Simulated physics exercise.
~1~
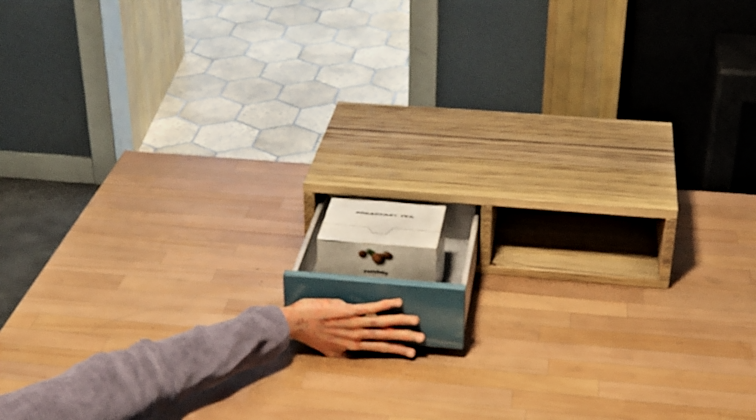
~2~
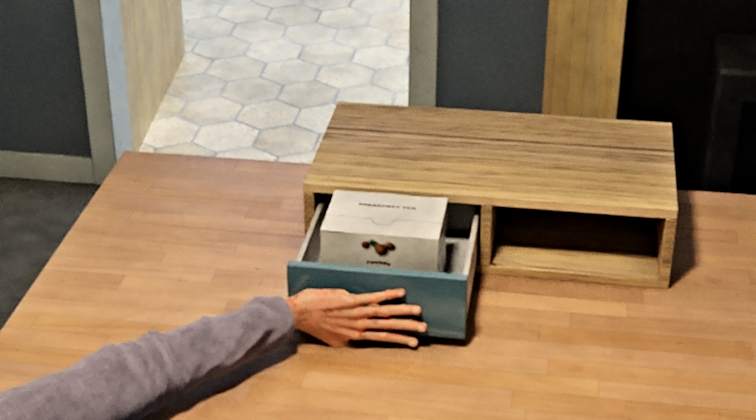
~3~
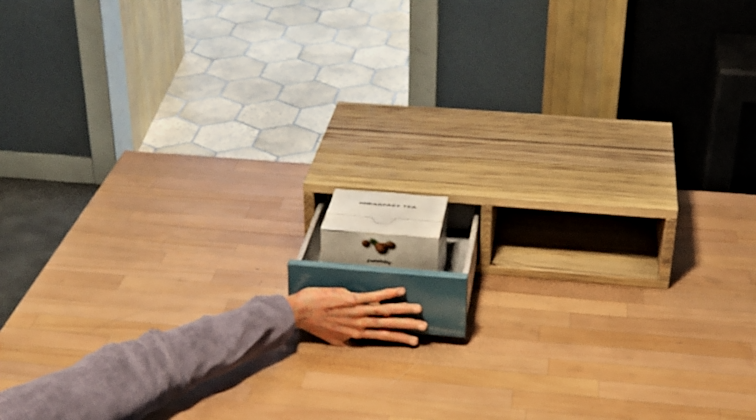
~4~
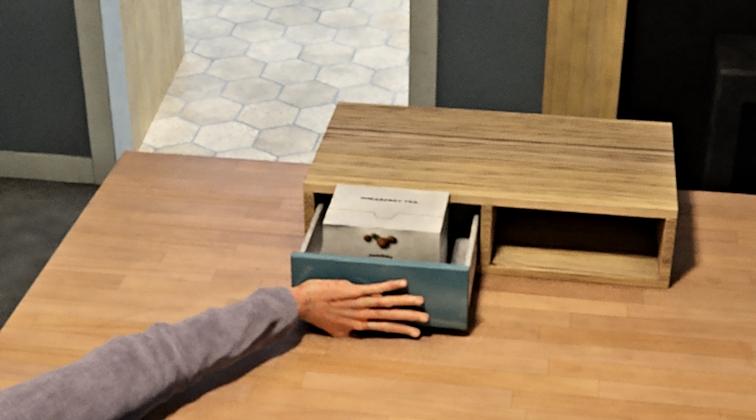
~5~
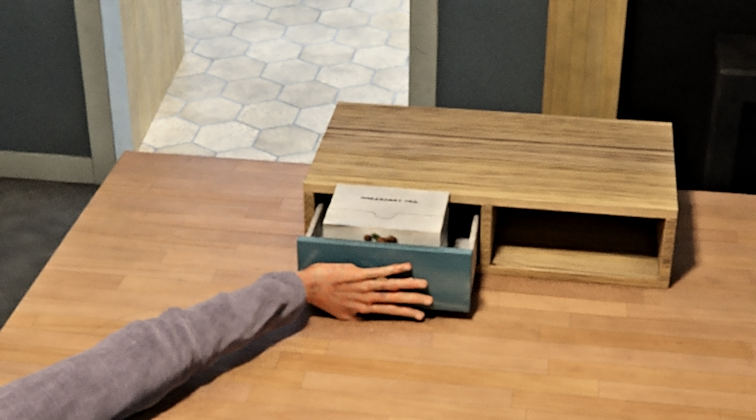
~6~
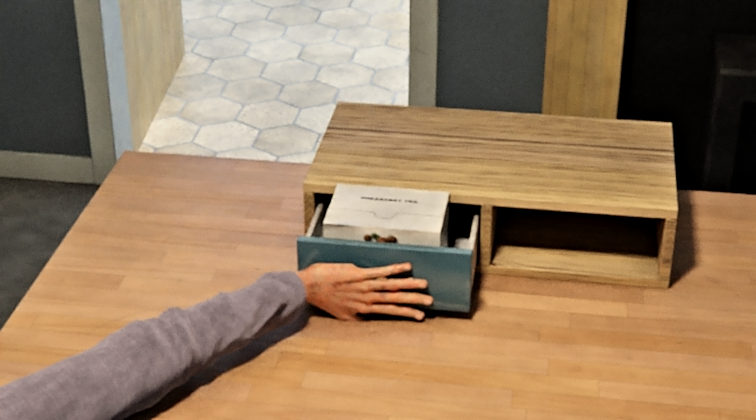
The footage shows a hand in a grey sleeve pressing against the blue front of an open drawer holding a white box, in a wooden chest on a table. The drawer slides partway in, then stops and remains partly open with the hand still on it.
